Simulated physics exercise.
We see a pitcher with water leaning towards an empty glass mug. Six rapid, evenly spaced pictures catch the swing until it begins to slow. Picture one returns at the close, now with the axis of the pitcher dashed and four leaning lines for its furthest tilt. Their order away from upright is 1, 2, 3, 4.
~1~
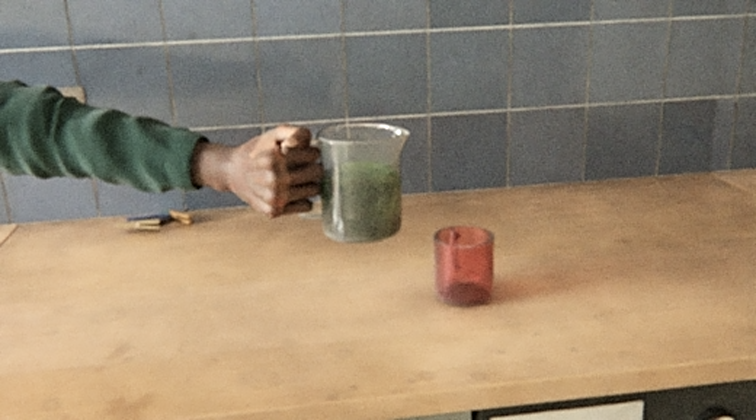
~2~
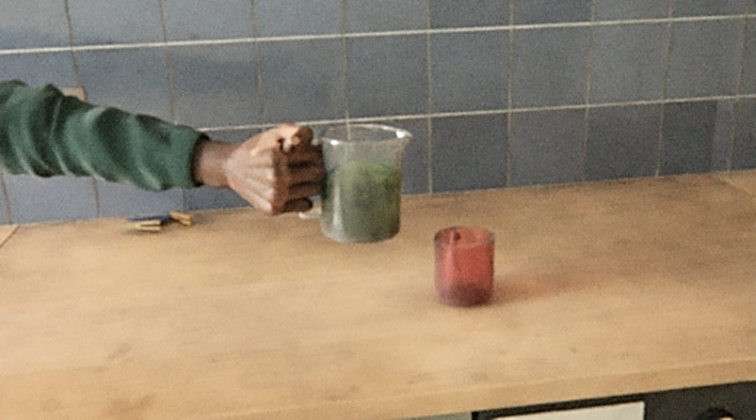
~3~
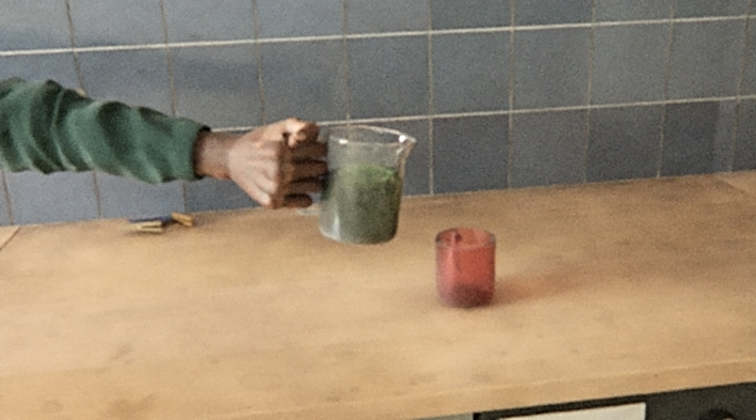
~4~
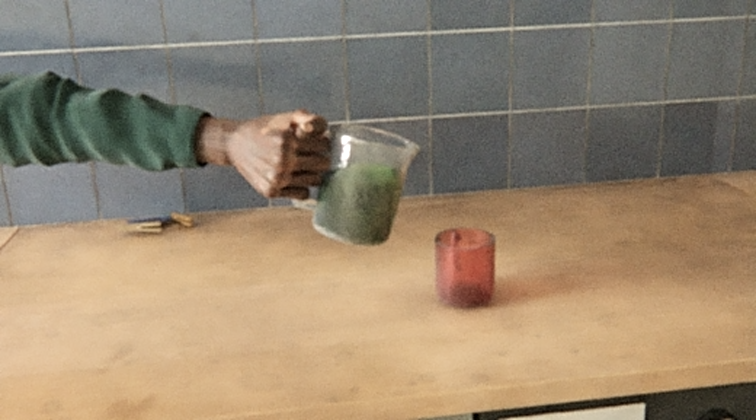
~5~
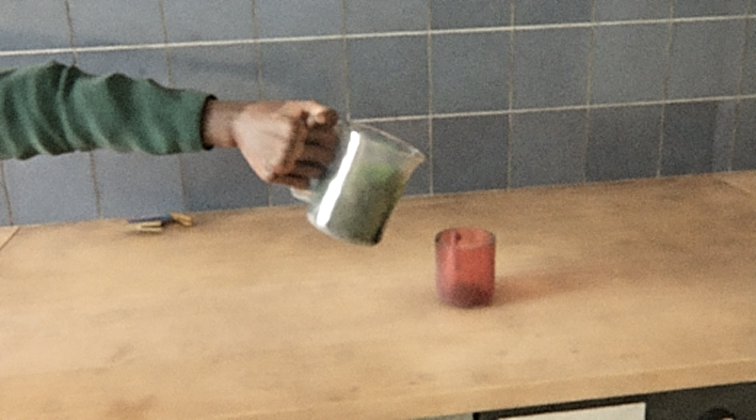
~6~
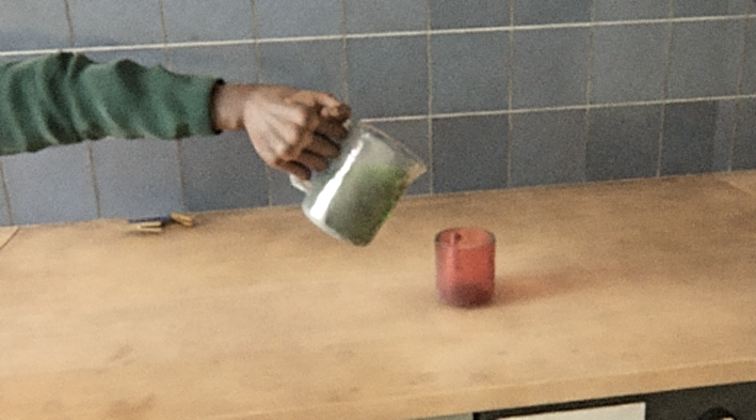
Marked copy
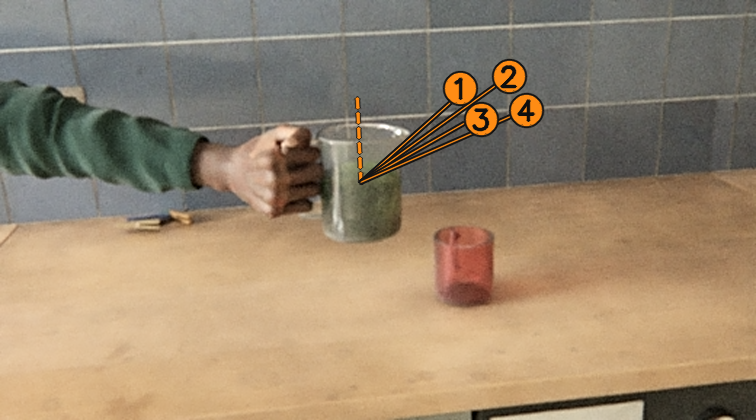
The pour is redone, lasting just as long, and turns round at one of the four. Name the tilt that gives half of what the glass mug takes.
Best: 3.
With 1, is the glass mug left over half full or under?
Under half.
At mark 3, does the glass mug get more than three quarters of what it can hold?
No.
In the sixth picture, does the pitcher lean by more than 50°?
No.
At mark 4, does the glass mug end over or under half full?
Over half.
On the marked copy, 1 at (450, 102); 2 at (495, 85); 3 at (464, 123); 4 at (510, 116).
With 1, the glass mug ends with about 14 % of what it can hold.
With 2, the glass mug ends with about 28 % of what it can hold.
With 3, the glass mug ends with about 49 % of what it can hold.
With 4, the glass mug ends with about 72 % of what it can hold.
